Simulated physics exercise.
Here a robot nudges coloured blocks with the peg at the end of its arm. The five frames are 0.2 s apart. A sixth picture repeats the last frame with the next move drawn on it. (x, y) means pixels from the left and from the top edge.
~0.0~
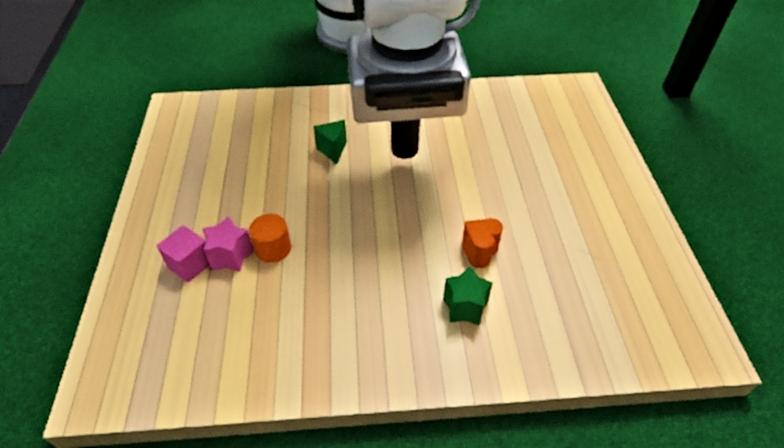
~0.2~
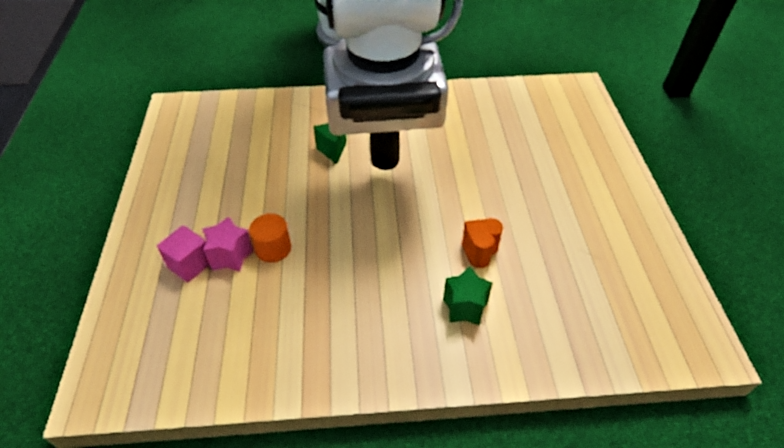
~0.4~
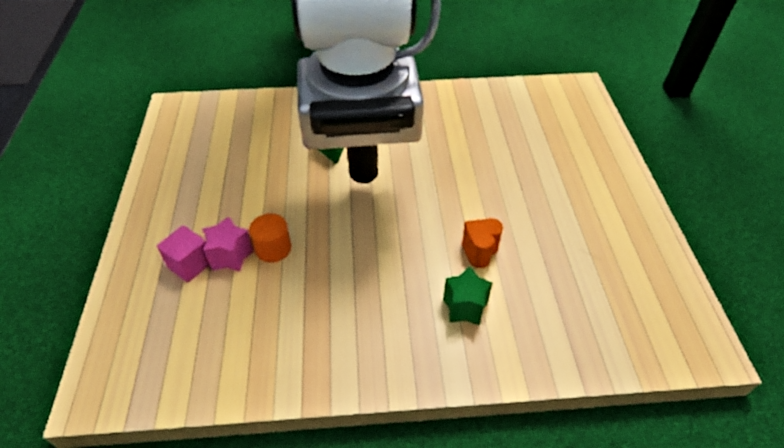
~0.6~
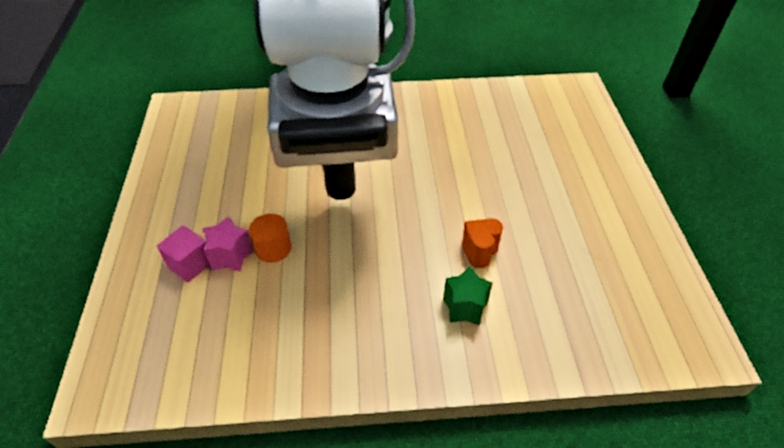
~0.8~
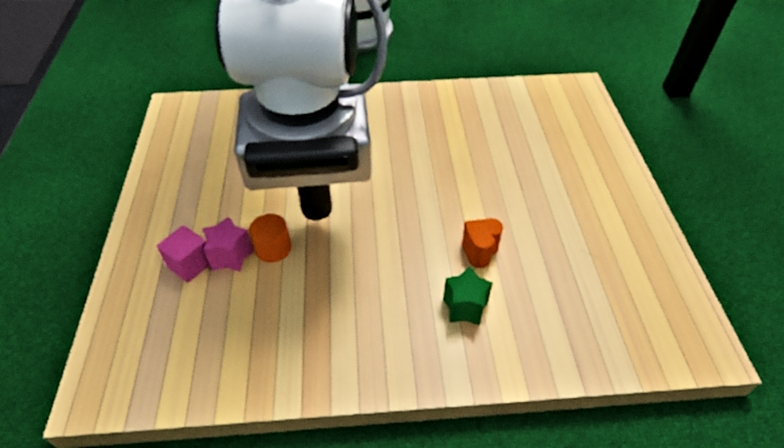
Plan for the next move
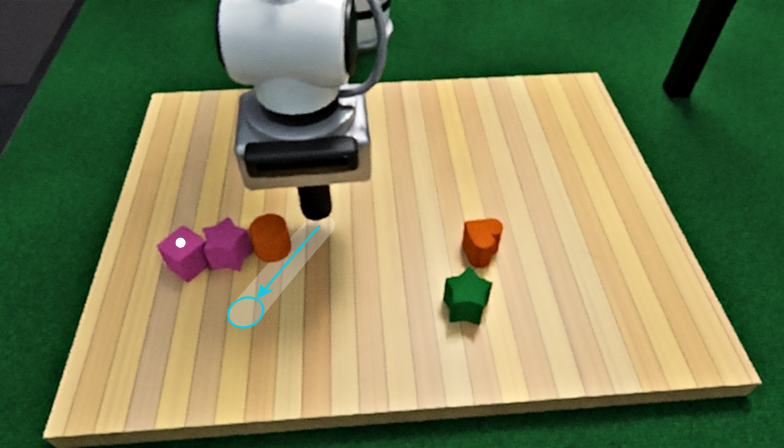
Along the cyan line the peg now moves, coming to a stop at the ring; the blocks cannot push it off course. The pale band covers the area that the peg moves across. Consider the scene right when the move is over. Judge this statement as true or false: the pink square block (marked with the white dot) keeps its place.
Answer: False.
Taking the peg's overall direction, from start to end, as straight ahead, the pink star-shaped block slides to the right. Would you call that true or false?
That is true.
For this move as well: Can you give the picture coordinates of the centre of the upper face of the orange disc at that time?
(243, 240)
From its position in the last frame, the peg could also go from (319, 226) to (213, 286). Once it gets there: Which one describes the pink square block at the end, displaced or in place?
It does get moved.
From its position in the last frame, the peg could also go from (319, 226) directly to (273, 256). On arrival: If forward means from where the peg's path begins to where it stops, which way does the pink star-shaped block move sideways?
Displaced right.
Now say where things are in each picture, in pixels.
The first frame shows peg's lower end (405, 151); pink square block (181, 243); pink star-shaped block (223, 235); orange disc (268, 227).
The second frame shows peg (385, 162); blocks still.
The third frame shows peg (364, 175); blocks still.
The fourth frame shows peg (341, 191); blocks still.
The fifth frame shows peg (317, 210); pink square block (181, 243); pink star-shaped block (223, 235); orange disc (268, 227).
Drawn move, from (319, 226) to (246, 312); the dot is on the pink square block.
The first path, step by step. One third of the way, peg (293, 237); pink square block (177, 244); pink star-shaped block (217, 234), turned 15° anticlockwise; orange disc (256, 231).
Two thirds of the way, peg (267, 267); pink square block (169, 244); pink star-shaped block (209, 232); orange disc (243, 240).
At the end, peg (240, 298); pink square block (169, 244); pink star-shaped block (209, 232); orange disc (243, 240).
